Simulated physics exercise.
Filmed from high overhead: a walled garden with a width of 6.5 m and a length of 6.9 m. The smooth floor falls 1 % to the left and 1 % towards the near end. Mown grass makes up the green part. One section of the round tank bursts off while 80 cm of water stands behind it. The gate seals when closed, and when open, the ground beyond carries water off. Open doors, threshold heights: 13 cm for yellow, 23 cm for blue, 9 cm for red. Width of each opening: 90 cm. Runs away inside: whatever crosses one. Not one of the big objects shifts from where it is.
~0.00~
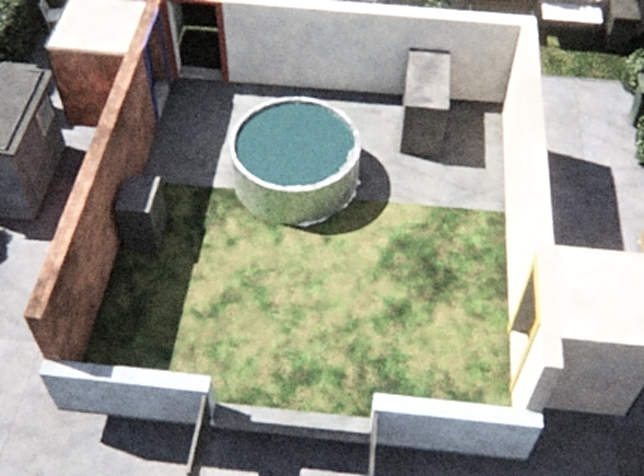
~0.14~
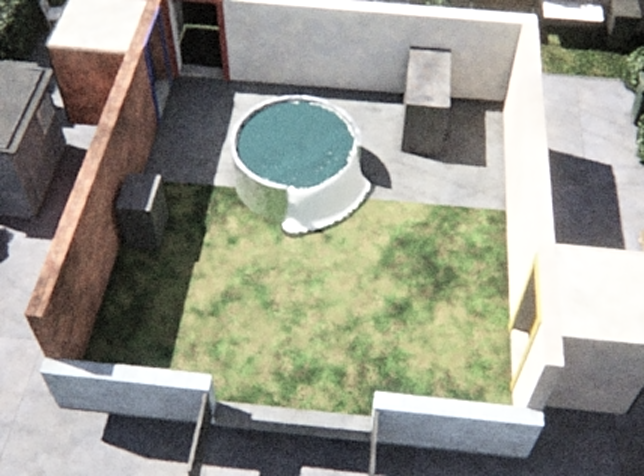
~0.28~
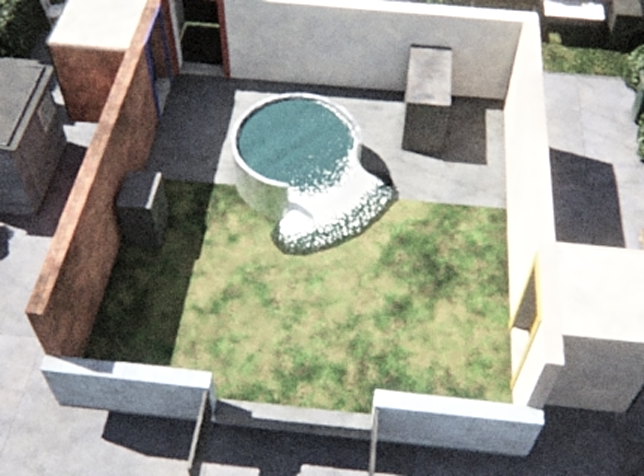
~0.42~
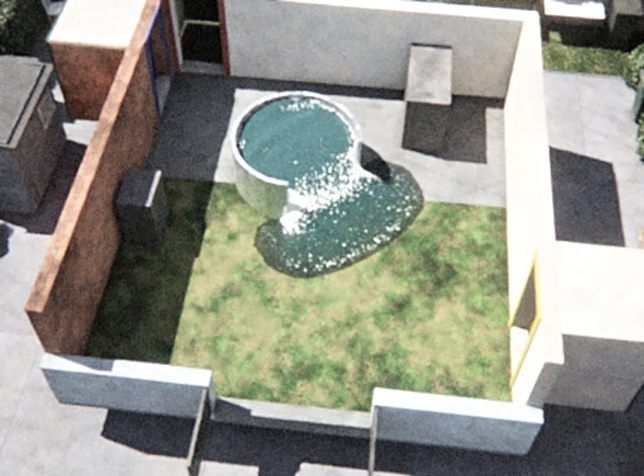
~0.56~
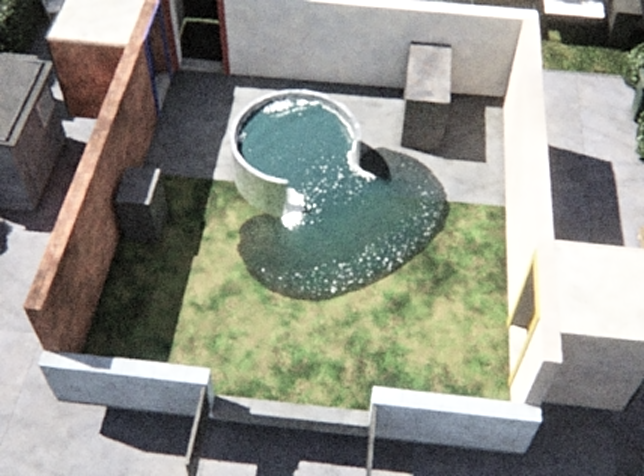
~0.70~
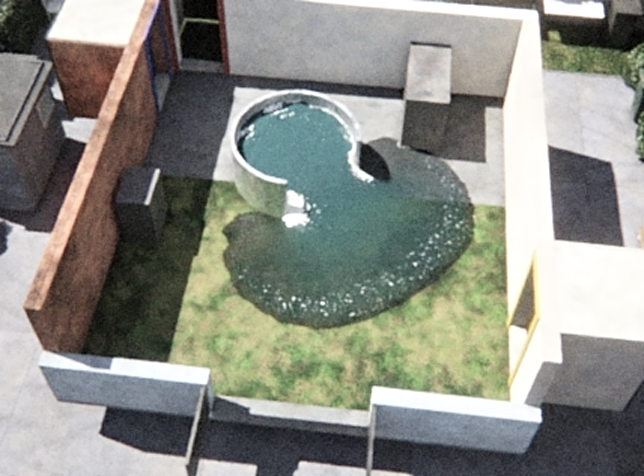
In a walled yard seen from above, the side of a round tank gave way, and dark, foaming water poured out, spreading in a widening pool across the grass and some of the paving.
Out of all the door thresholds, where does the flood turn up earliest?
I would say at the yellow threshold.
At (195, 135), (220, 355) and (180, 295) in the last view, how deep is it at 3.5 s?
0, 4 and 2 cm, respectively.
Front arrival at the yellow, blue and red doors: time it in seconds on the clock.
Clock times: Yellow = 1.8 s, blue = not in the 12 s, red = not in the 12 s.
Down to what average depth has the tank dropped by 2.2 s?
Average depth: About 27 cm.
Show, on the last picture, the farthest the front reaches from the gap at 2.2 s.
Around pixel (499, 413).
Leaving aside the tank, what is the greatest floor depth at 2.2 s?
24 cm or so.
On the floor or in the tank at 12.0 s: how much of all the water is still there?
Around 72 percent of the water.
After 1.4 s water covers 40 % of the floor and is deepest (30 cm) near (339, 206); yellow door not reached, blue door not reached, red door not reached.
After 2.2 s water covers 50 % of the floor and is deepest (24 cm) near (497, 281); yellow door reached at 1.8 s, blue door not reached, red door not reached.
After 3.5 s water covers 60 % of the floor and is deepest (26 cm) near (474, 422); yellow door reached at 1.8 s, blue door not reached, red door not reached.
After 7.0 s water covers 70 % of the floor and is deepest (14 cm) near (74, 379); yellow door reached at 1.8 s, blue door not reached, red door not reached.
After 12.0 s water covers 90 % of the floor and is deepest (11 cm) near (74, 379); yellow door reached at 1.8 s, blue door not reached, red door not reached.
